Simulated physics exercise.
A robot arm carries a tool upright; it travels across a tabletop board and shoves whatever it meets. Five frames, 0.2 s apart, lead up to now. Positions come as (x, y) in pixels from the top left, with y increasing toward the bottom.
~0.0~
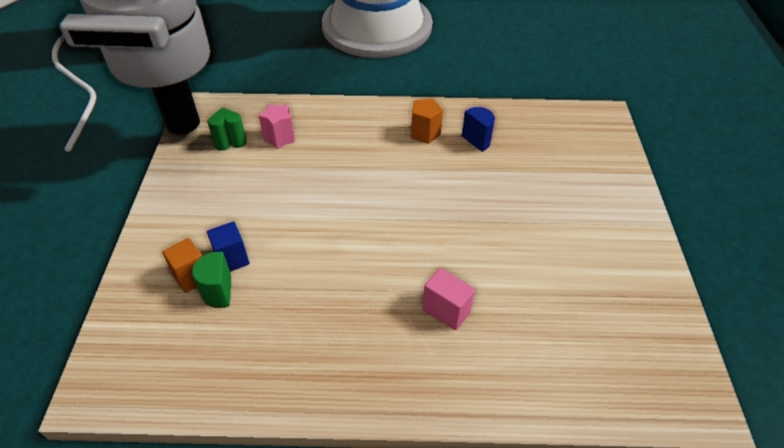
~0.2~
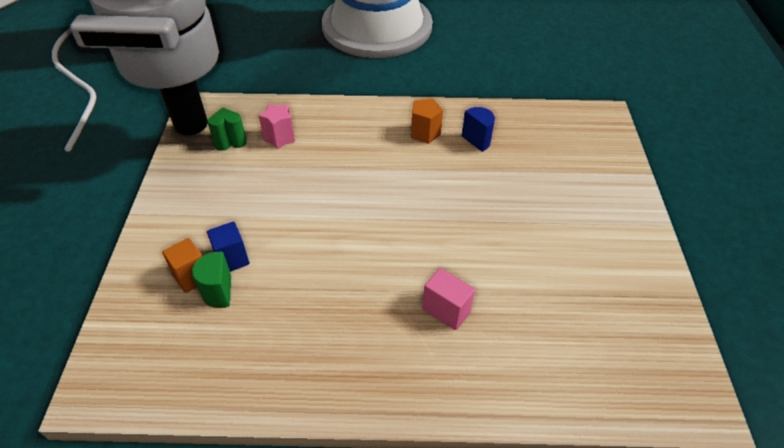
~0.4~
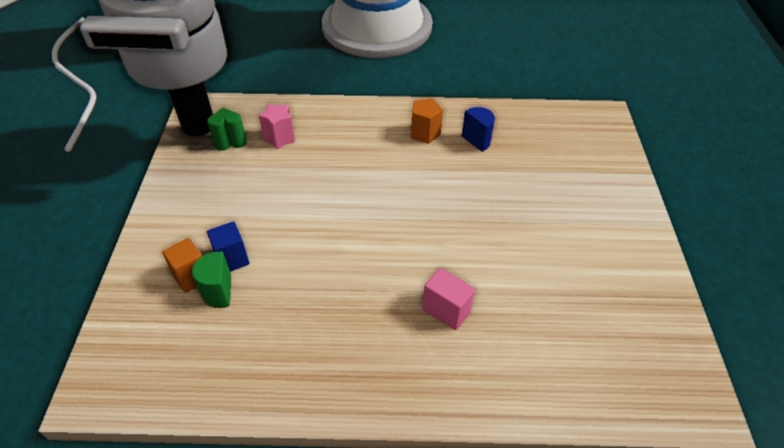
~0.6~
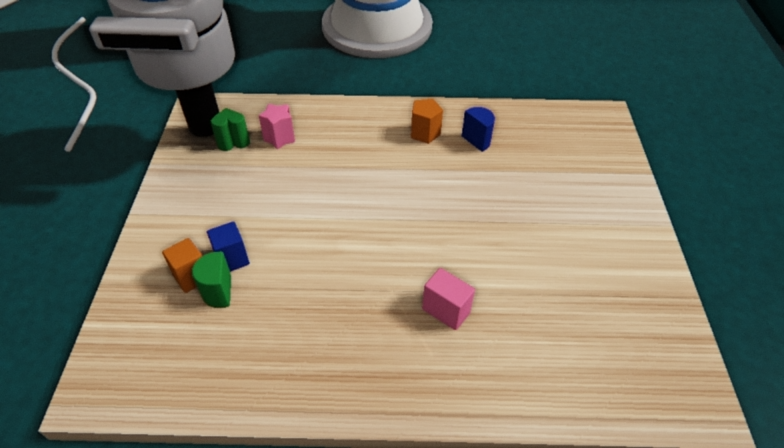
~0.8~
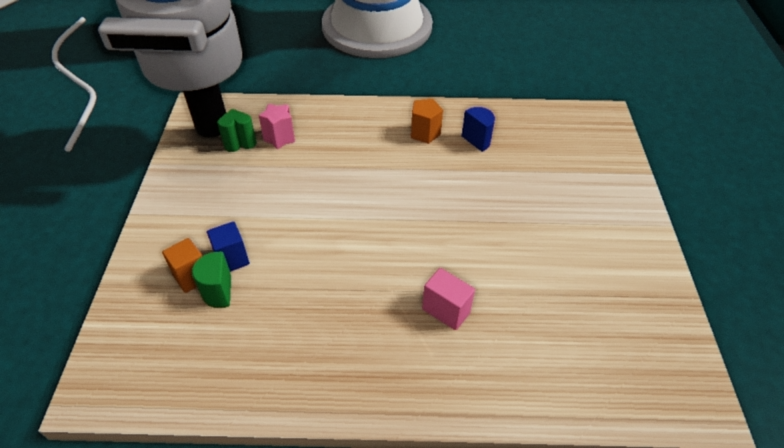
A robot arm with a dark cylindrical tip moves slowly right along the board's upper left edge, closing in on a green block. It then nudges the green block slightly right, narrowing the gap to the pink block beside it, while the other coloured blocks on the wooden board stay still.
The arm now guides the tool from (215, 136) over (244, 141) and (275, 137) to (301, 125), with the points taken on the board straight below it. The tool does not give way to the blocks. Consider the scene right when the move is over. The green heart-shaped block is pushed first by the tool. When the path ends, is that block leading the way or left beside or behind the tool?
My answer is that the green heart-shaped block has slipped off.
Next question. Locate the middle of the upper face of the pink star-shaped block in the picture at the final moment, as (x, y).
It is at (325, 103).
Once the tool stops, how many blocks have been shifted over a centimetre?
Two move.
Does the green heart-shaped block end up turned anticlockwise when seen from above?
No, that is not what happens.
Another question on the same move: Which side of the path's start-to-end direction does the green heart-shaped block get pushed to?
It moves off to the right.
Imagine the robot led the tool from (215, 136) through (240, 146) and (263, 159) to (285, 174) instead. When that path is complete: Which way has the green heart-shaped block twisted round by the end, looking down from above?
Viewed from above, counterclockwise.
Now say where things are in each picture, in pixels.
Tip of the tool (183, 124), middles of tops, green heart-shaped block (223, 116), pink star-shaped block (276, 112), in the first frame.
Tool (191, 125), nothing pushed, in the second frame.
Tool (199, 126), nothing pushed, in the third frame.
Tool (206, 126), green heart-shaped block (227, 116), in the fourth frame.
Tool (213, 127), green heart-shaped block (234, 117), pink star-shaped block (276, 112), in the fifth frame.
The first path, step by step. One third of the way, tool (242, 132); green heart-shaped block (262, 125); pink star-shaped block (282, 111).
Two thirds of the way, tool (274, 127); green heart-shaped block (279, 128), turned 30° clockwise; pink star-shaped block (301, 108), turned 30° anticlockwise.
At the end, tool (299, 116); green heart-shaped block (279, 128), turned 35° clockwise; pink star-shaped block (325, 103).
